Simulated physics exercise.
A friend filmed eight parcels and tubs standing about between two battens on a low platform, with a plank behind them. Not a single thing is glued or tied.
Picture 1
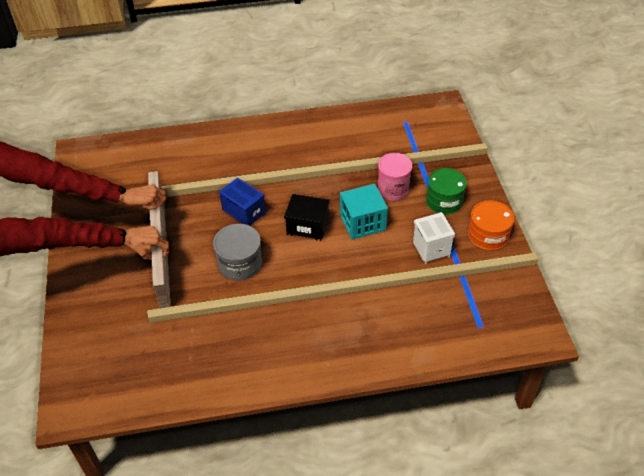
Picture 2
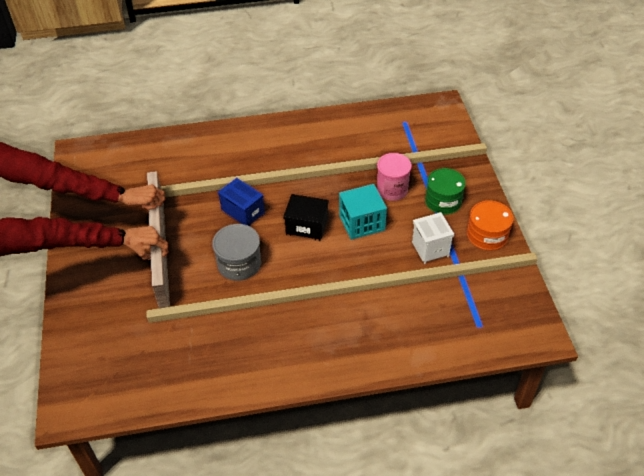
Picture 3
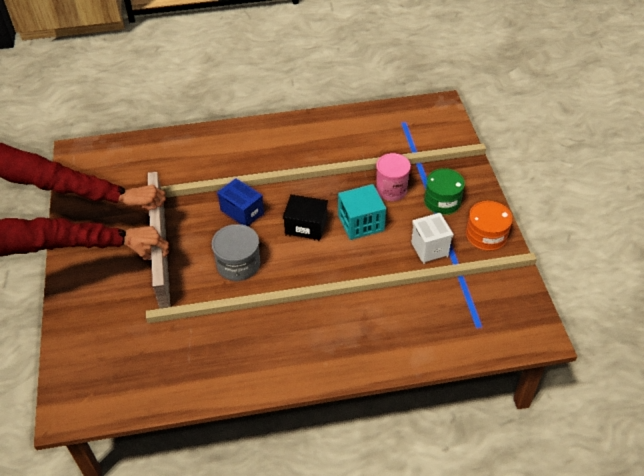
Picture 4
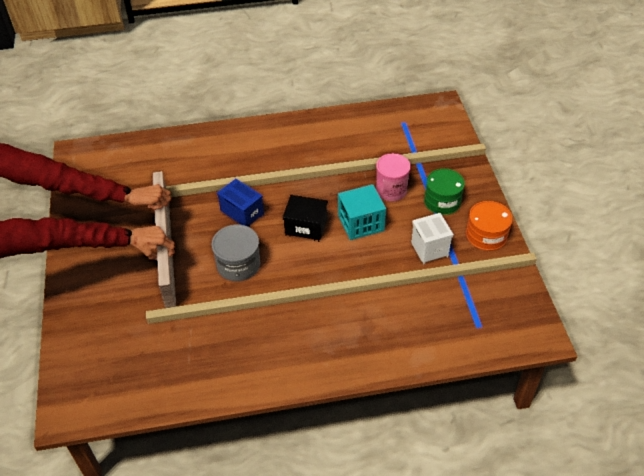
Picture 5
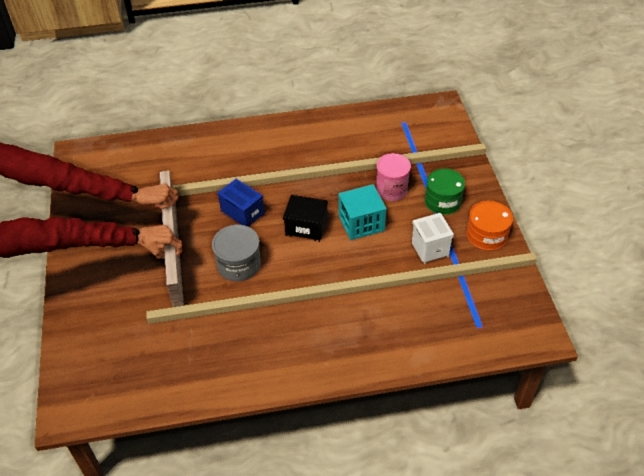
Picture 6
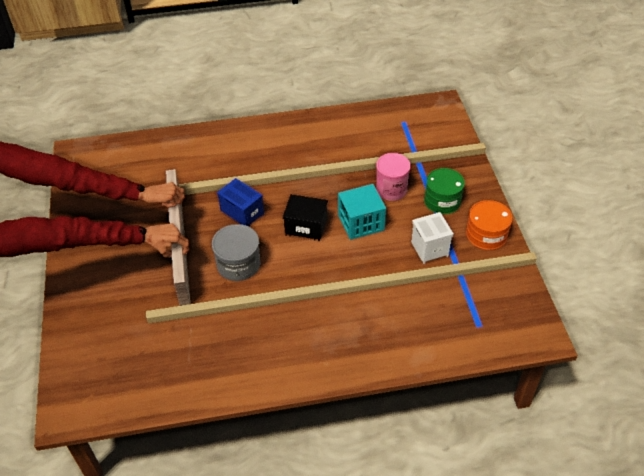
Plank held by two red-sleeved hands resting, then sliding slightly right toward still, colourful tubs and boxes between two battens.
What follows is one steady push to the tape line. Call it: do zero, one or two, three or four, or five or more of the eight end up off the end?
One or two end up off it.
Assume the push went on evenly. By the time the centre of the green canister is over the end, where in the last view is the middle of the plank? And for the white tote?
(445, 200) and (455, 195), more or less.
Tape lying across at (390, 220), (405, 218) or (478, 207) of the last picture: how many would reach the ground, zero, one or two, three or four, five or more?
Taking the places in the order asked: None, then not one, then five or more.
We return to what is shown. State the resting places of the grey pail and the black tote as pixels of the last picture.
Positions - first (469, 225), then (458, 192).
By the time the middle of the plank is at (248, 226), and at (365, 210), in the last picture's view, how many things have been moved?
By then 2, and later 6.
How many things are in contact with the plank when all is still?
My count gives 3.
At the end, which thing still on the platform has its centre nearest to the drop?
Foremost, the green canister.
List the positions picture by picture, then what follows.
The first picture shows orange canister (491, 225); green canister (446, 191); white tote (433, 239); plank (159, 239); tape (439, 213).
The second picture shows green canister (445, 191); plank (158, 239).
The third picture shows white tote (431, 239); grey pail (237, 253).
The fourth picture shows orange canister (489, 225); black tote (306, 218).
The fifth picture shows green canister (444, 192); blue tote (241, 204).
The sixth picture shows orange canister (489, 225); green canister (444, 191); white tote (431, 238); plank (178, 236); tape (437, 213).
Soon after, none off yet; orange canister at rest near (489, 225); green canister at rest near (444, 191); white tote at rest near (431, 238).
Then, none off yet; orange canister at rest near (489, 225); green canister moved a little near (453, 186); white tote moved about its own width near (460, 243).
By the end, the number that fall off is one or two; fallen, orange canister.
